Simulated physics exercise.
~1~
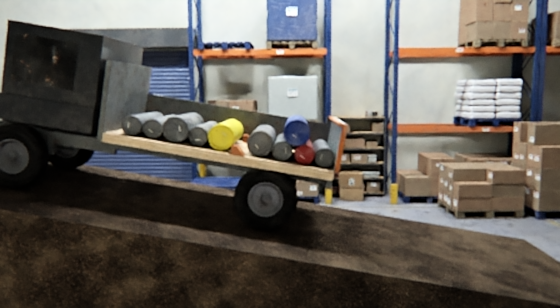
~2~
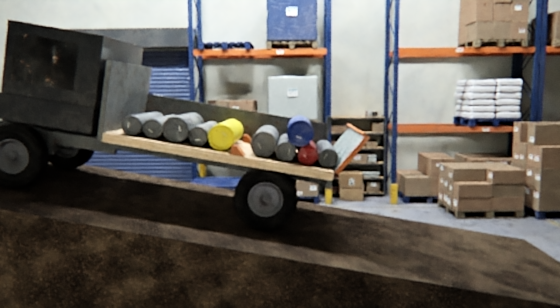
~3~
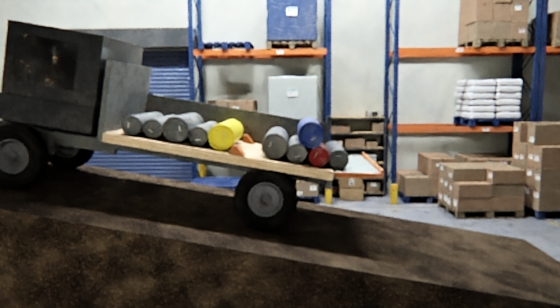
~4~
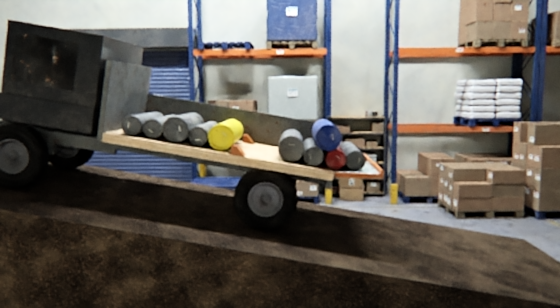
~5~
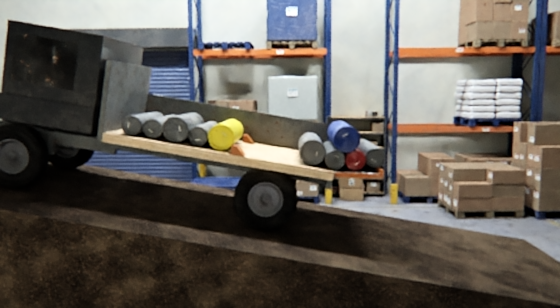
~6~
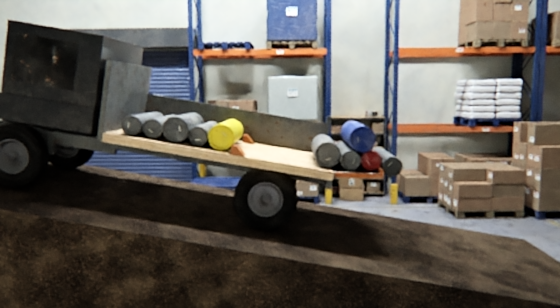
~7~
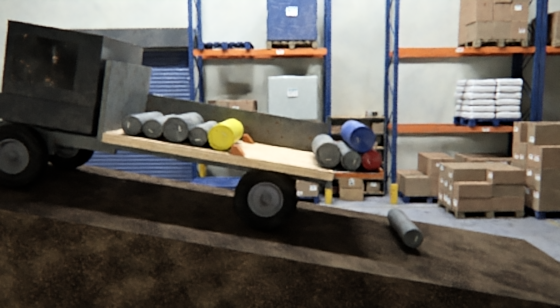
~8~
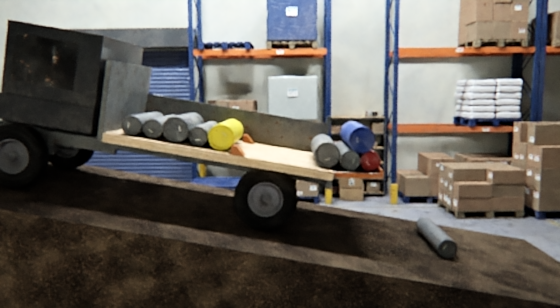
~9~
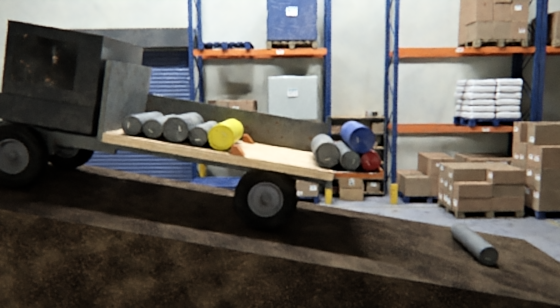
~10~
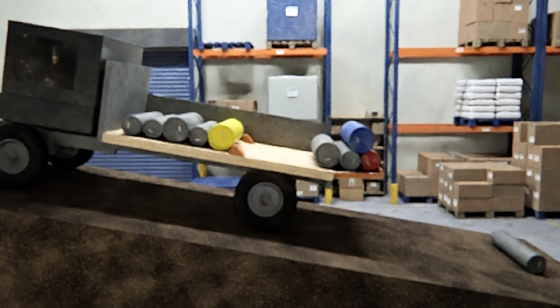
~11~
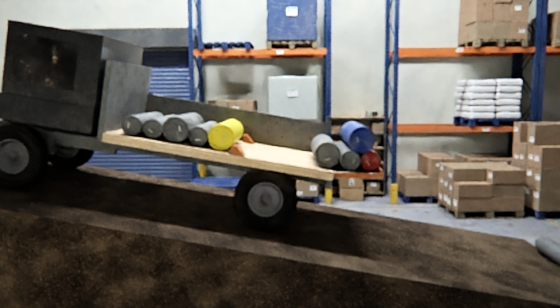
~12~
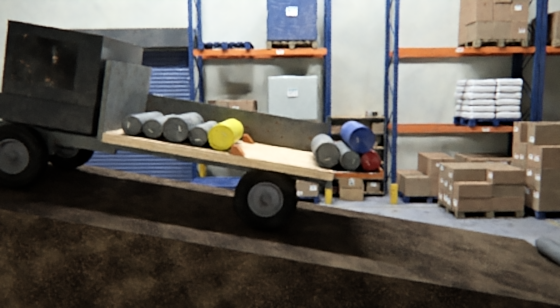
Gas cylinders rolling right onto a pick-up's lowering tailgate, one grey cylinder dropping off and rolling downhill, the rest staying aboard.
